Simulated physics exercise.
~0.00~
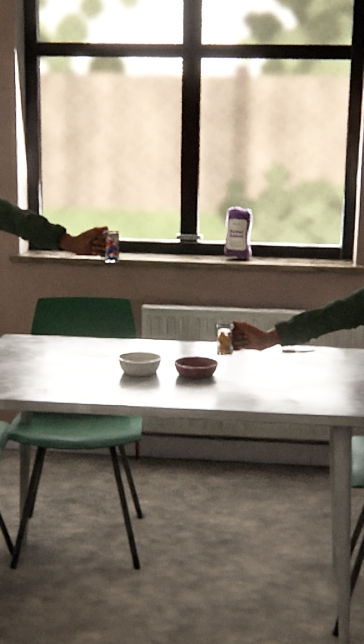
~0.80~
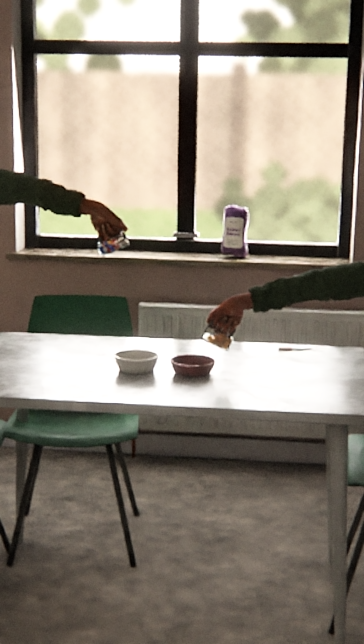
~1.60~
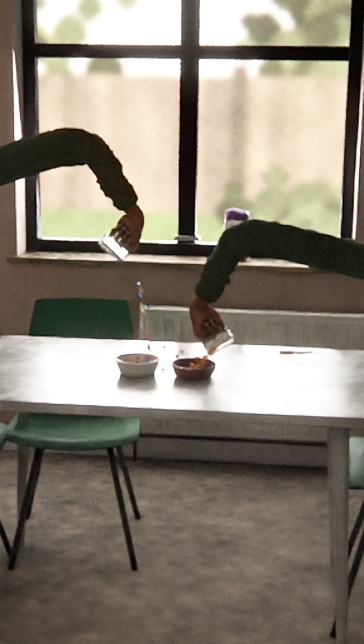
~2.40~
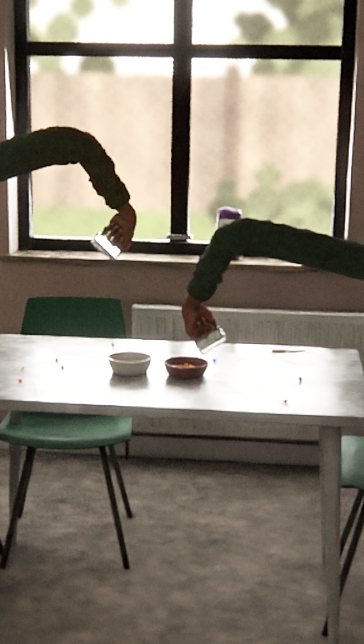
In a room with a large window and a radiator, a white bowl and a reddish-brown bowl sit side by side on a pale table with green chairs. Two dark-sleeved arms reach in from either side, the left one holding a small clear cup high above the table, the right one holding another much lower. Both hands tip their cups sideways, then turn them upside down. Loose bits fall a long way from the left cup, while the right cup's contents slide straight into the brown bowl. Finally, both cups hang empty, with stray pieces scattered across the tabletop from the left pour and the brown bowl holding everything from the right.
